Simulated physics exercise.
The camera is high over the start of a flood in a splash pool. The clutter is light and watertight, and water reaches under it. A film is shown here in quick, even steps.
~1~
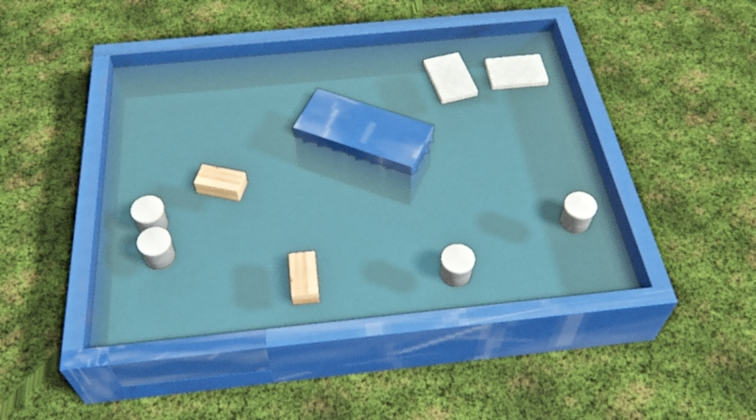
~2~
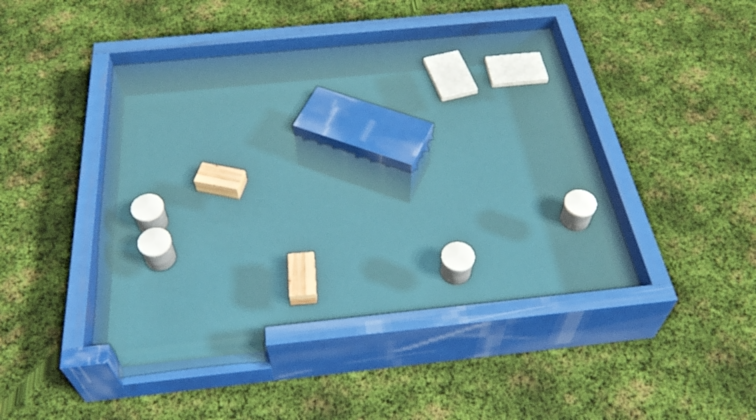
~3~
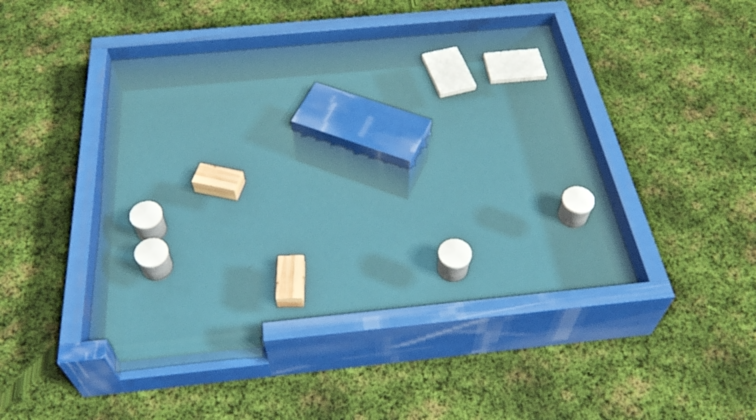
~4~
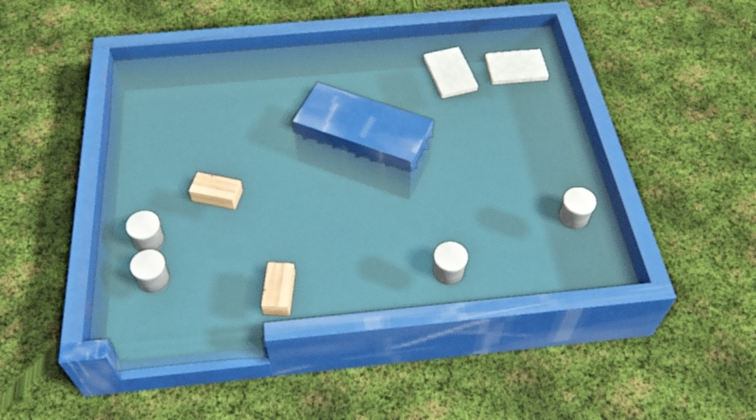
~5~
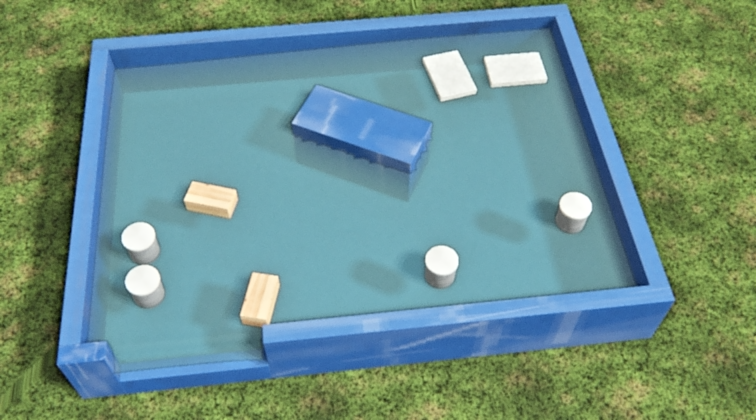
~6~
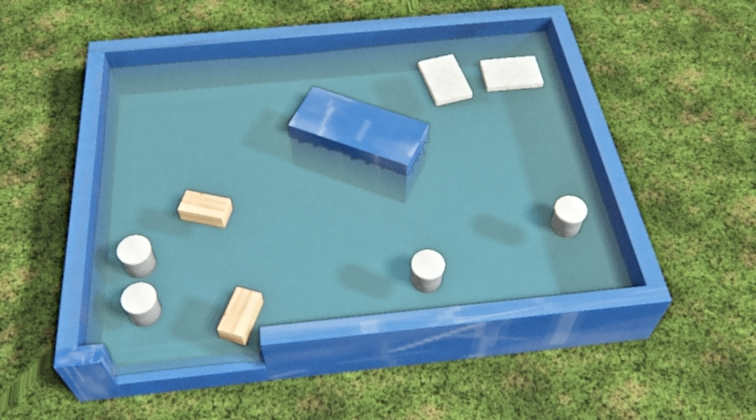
A blue pool wall opens at the front left, then floating blocks and pails drift toward it.
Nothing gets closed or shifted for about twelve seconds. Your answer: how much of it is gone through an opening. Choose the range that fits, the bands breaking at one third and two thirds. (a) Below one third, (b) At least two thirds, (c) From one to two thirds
From one to two thirds (c).
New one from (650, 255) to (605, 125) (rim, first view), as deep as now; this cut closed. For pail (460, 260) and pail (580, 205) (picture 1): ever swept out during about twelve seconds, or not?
Listed in order, the pair end up carried off and carried off.
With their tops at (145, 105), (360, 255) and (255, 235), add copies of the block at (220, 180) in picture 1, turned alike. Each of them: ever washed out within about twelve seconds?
Well, taking each in turn, that's never removed, lost to the flow and finally lost to the flow.
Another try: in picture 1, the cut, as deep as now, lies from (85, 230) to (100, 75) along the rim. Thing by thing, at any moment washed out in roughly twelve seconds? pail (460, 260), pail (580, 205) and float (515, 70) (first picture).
Item one doesn't escape, item two doesn't escape, item three doesn't escape.
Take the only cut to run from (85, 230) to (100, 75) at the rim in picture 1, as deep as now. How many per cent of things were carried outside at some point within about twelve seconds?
Estimated share: Around 40 %.
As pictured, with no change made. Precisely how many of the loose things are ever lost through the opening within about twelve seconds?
That works out to 4.
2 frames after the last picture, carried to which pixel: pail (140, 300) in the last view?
Estimated position: Roughly (136, 330).
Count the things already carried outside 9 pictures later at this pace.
The count is 3.
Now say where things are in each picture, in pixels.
In the first picture, a block at (303, 273) floats; a pail at (154, 241) floats; 0 of 8 have shifted.
In the second picture, a block at (302, 274), afloat; a pail at (154, 241) floats; 0 of 8 have shifted.
In the third picture, a block at (290, 277), afloat, close to its start; a pail at (151, 252) floats, close to its start; 3 of 8 have shifted.
In the fourth picture, a block at (278, 284) floats, close to its start; a pail at (147, 264), afloat, close to its start; 4 of 8 have shifted.
In the fifth picture, a block at (259, 296) floats, close to its start; a pail at (142, 280), afloat, close to its start; 5 of 8 have shifted.
In the sixth picture, a block at (240, 311), afloat, a stride from its start; a pail at (139, 298) floats, a stride from its start; 5 of 8 have shifted.
A moment on, 1 of 8 are out; 7 afloat.
Next, 3 of 8 are out; 5 afloat.
Later, 3 of 8 are out; 5 afloat.
In the end, 4 of 8 are out; 4 afloat.
